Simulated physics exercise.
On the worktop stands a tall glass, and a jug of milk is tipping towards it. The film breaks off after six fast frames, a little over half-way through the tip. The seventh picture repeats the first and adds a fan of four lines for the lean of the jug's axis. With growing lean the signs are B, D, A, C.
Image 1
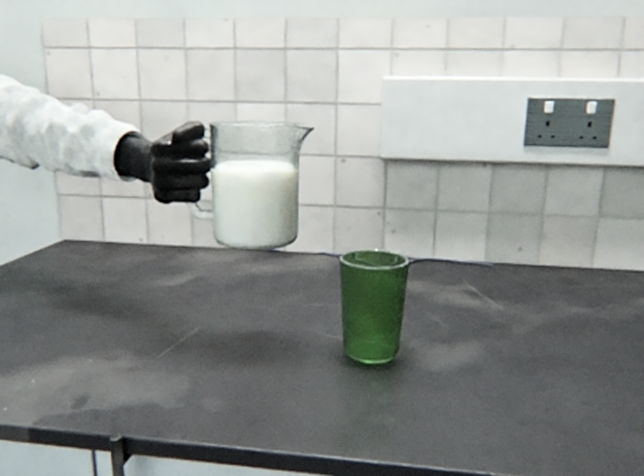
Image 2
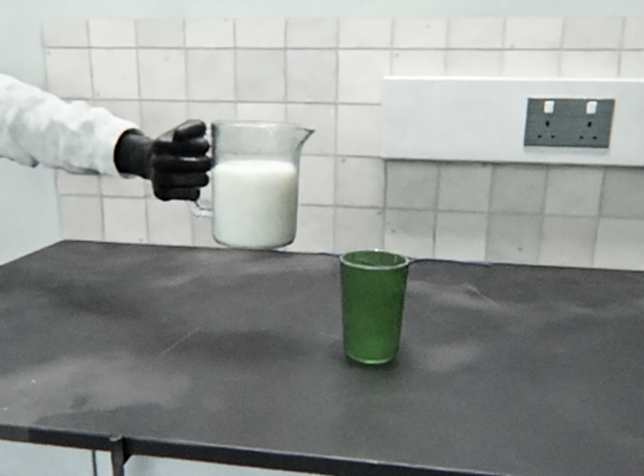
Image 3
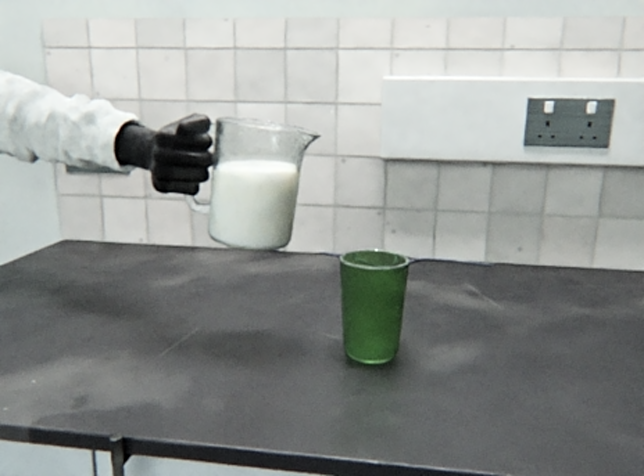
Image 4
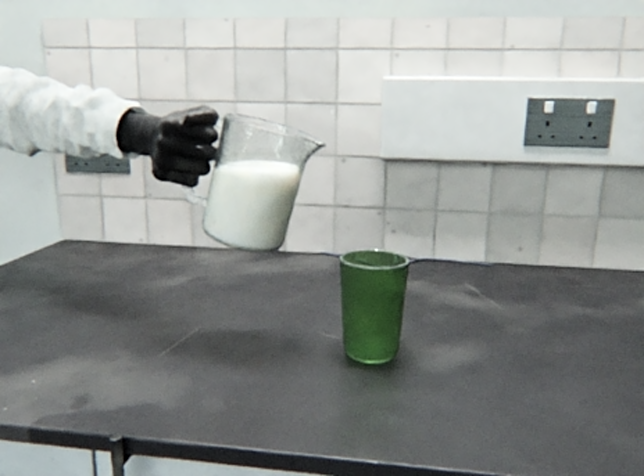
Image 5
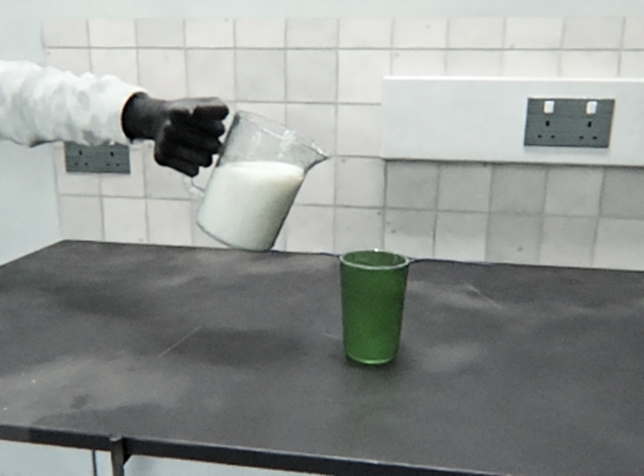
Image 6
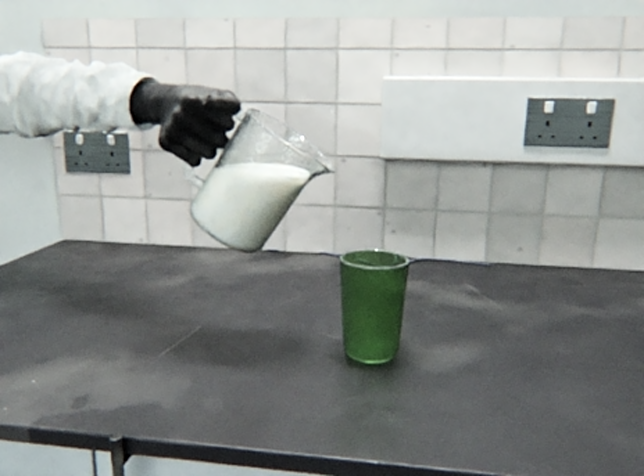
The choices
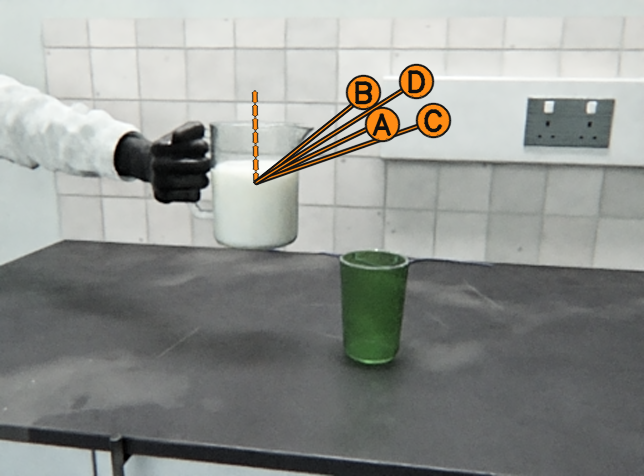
A laboratory or workshop room with pale tiled walls and a dark worktop is seen from slightly above by a still camera. A tall green glass stands near the middle of the worktop, with grey sockets on the wall, while a black-gloved hand in a white sleeve holds a clear jug of milk at left. The hand holds the jug upright, then steadily tilts it rightward, the milk shifting towards its lip.
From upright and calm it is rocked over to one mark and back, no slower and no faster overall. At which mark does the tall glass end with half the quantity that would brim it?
Take C.
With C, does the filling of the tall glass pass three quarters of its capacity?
No.
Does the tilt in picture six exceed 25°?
Yes.
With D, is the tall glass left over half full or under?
Under.
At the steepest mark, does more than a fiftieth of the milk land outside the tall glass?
No, it does not.
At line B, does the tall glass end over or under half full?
Under half.
On the marked copy, A at (366, 129); B at (351, 105); C at (417, 126); D at (401, 90).
Choosing A, the tall glass ends with about 35 % of what it can hold.
Choosing B, the tall glass ends with about 11 % of what it can hold.
Choosing C, the tall glass ends with about 51 % of what it can hold.
Choosing D, the tall glass ends with about 21 % of what it can hold.
